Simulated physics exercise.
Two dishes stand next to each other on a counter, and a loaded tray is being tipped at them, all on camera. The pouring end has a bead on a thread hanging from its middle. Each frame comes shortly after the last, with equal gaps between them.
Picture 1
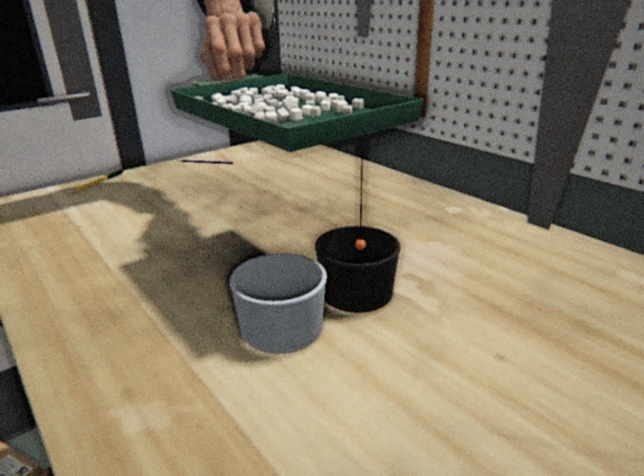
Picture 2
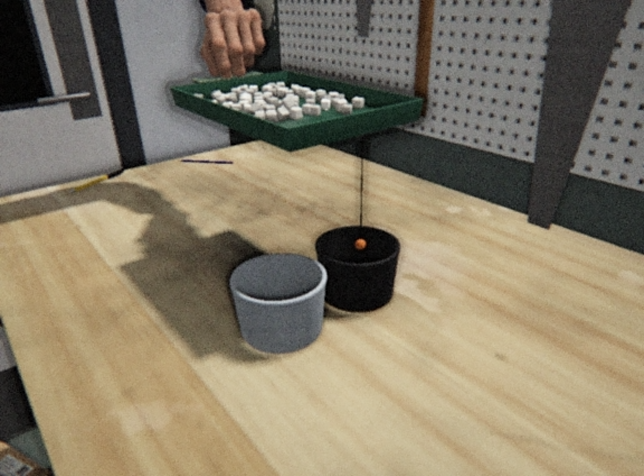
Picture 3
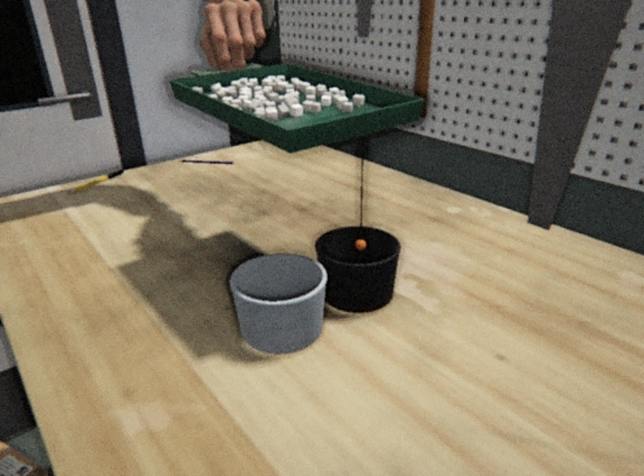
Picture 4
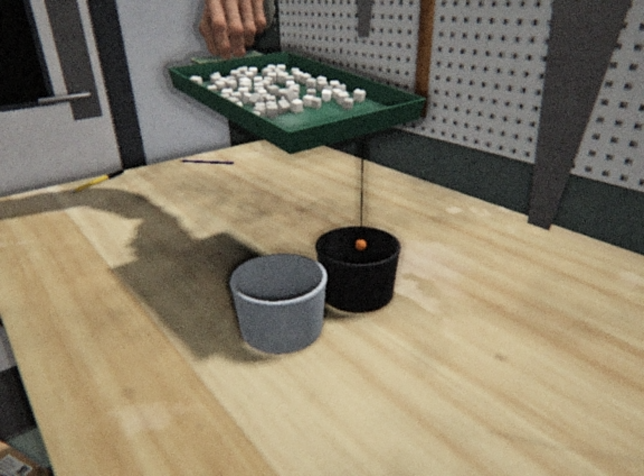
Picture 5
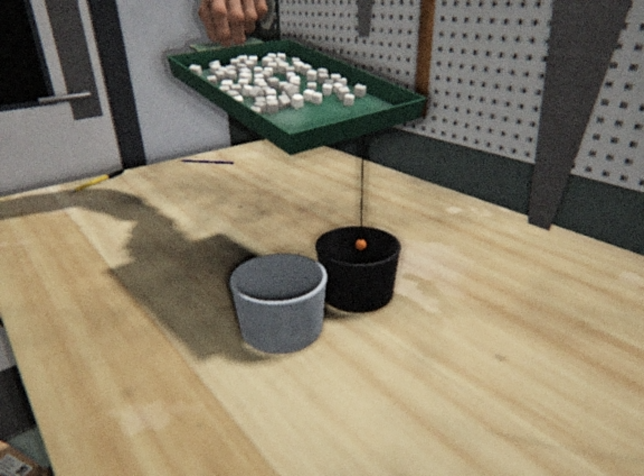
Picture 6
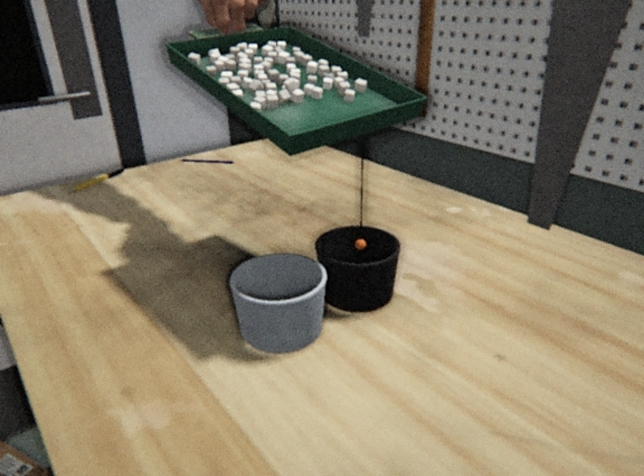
A green tray of white cubes starts nearly level above a wooden table, held at its far end by a hand. The hand gradually raises that end, and the tray slopes slightly more toward its near left corner, while the grey dish, black dish and hanging orange bead stay still.
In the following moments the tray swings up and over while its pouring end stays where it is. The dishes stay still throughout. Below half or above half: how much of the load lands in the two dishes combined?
Below half.
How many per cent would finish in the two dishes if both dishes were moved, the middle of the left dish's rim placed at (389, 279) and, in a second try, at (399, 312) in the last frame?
First placement: Some 40 %; second placement: Some 40 %.
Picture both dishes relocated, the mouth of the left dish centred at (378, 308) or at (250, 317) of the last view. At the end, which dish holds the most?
Result, try one: The dish further left; try two: The dish further right.
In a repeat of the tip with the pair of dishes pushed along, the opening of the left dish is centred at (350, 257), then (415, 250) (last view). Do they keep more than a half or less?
Short of half and then Short of half.
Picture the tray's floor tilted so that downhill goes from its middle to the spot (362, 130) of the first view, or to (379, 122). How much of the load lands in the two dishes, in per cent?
Around 0 per cent first, around 0 per cent next.
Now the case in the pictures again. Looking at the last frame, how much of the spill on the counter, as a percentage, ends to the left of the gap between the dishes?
Estimate: Roughly 10 %.
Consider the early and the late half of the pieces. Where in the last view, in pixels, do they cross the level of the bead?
At (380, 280) for the first part, then at (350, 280) for the others.
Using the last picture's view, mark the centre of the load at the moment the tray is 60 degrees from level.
The middle of the pieces sits at roughly (331, 102).
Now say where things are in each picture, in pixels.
The first frame shows corners of the pouring end near (288, 127) and (419, 99), level; middle of the load near (273, 105), sugar cubes; left dish near (307, 318); right dish near (386, 280); bead on its thread near (360, 245).
The second frame shows corners of the pouring end near (289, 127) and (419, 99), level; middle of the load near (273, 103).
The third frame shows corners of the pouring end near (289, 128) and (420, 99), tipped barely, lowest at the left corner; middle of the load near (273, 99).
The fourth frame shows corners of the pouring end near (290, 130) and (421, 98), tipped a little, lowest at the left corner; middle of the load near (273, 91).
The fifth frame shows corners of the pouring end near (291, 132) and (423, 98), tipped a little, lowest at the left corner; middle of the load near (273, 84).
The sixth frame shows corners of the pouring end near (291, 133) and (423, 97), tipped a little, lowest at the left corner; middle of the load near (273, 76); left dish near (307, 318); right dish near (386, 280).
Shortly afterwards, tray tipped steeply; all but a few on the tray; only a few in the air.
Next, tray tipped right over; all but a few on the tray; a little outside both.
Some moments later, tray tipped past a quarter turn; only a few in the left dish; all but a few outside both.
In the end, tray tipped past a quarter turn; only a few in the left dish; none at all in the right dish; all but a few outside both.
